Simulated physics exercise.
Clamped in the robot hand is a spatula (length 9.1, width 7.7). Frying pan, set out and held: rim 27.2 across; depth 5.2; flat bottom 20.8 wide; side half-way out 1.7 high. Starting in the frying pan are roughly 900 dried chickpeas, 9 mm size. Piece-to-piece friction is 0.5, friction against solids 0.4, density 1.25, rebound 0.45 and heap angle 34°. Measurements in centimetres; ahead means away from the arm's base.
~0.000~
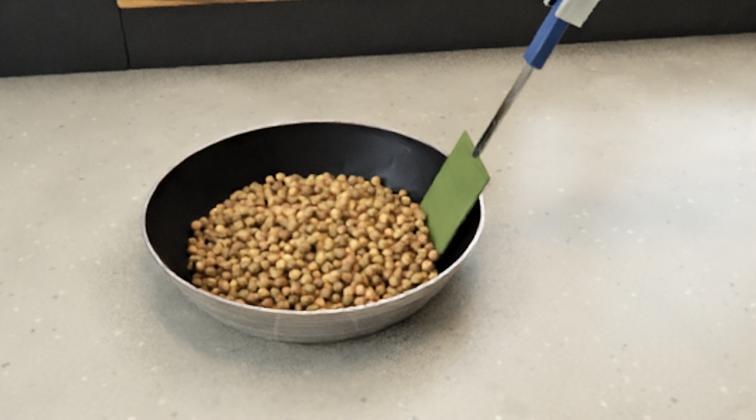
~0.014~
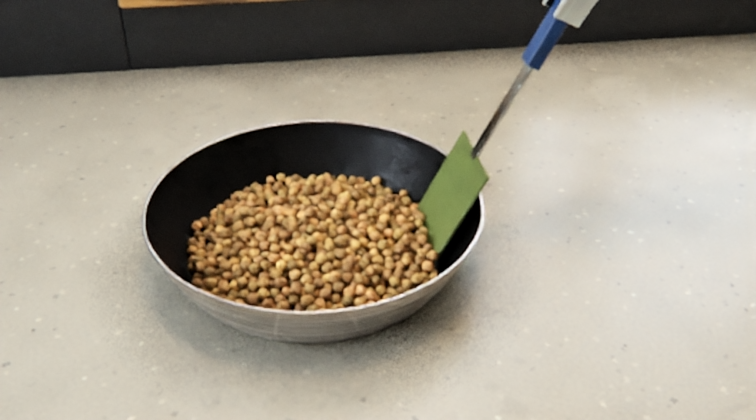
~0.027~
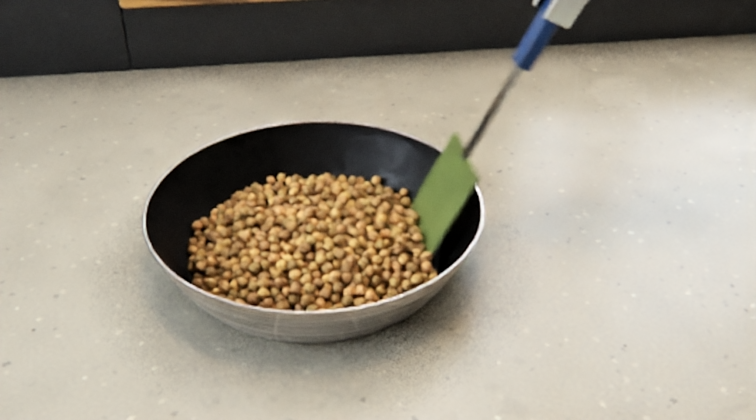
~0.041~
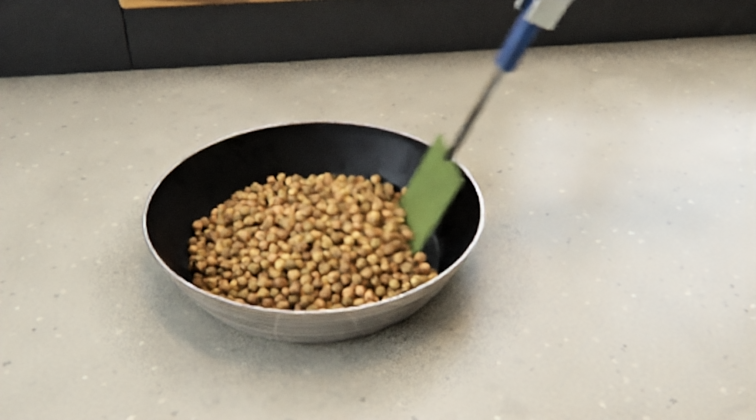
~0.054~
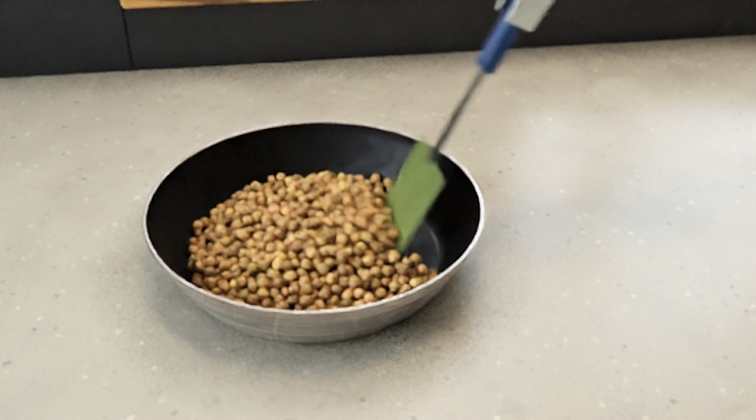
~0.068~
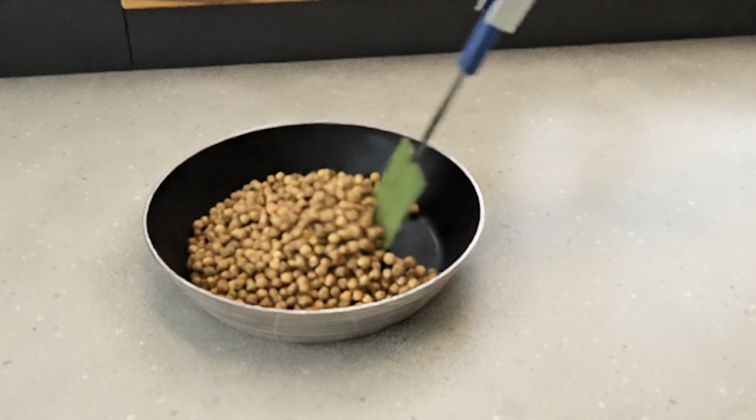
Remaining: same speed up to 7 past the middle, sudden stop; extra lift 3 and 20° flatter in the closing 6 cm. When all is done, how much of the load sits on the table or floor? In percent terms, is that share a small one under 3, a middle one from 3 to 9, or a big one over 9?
A middle one.
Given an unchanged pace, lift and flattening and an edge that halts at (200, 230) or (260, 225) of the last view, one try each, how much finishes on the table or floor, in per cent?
I'd say roughly 15 per cent, then roughly 0 per cent.
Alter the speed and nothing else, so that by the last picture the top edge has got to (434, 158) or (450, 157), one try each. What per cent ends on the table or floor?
Respectively, some 0 and 0 per cent.
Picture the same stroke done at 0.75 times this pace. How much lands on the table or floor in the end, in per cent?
Near 0 in a hundred.
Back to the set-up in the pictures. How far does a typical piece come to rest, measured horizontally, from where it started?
Some 3 cm.
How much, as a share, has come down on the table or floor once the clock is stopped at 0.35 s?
Share at that moment: About 4 %.
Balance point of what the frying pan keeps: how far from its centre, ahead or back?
Ahead of centre, roughly 4.5 centimetres.
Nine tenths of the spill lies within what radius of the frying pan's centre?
That's near 55 cm.
After 0.10 s, sloping 64°, highest piece 7 above the table; 900 in the frying pan.
After 0.13 s, sloping 57°, highest piece 7 above the table; 900 in the frying pan.
After 0.35 s, sloping 44°, highest piece 6 above the table; 855 in the frying pan, 38 on the table or floor, 7 on the blade or in flight.
After 1.40 s, sloping 44°, highest piece 6 above the table; 855 in the frying pan, 45 on the table or floor.
In the end, 855 in the frying pan, 45 on the table or floor. That is 5 % on the table or floor.
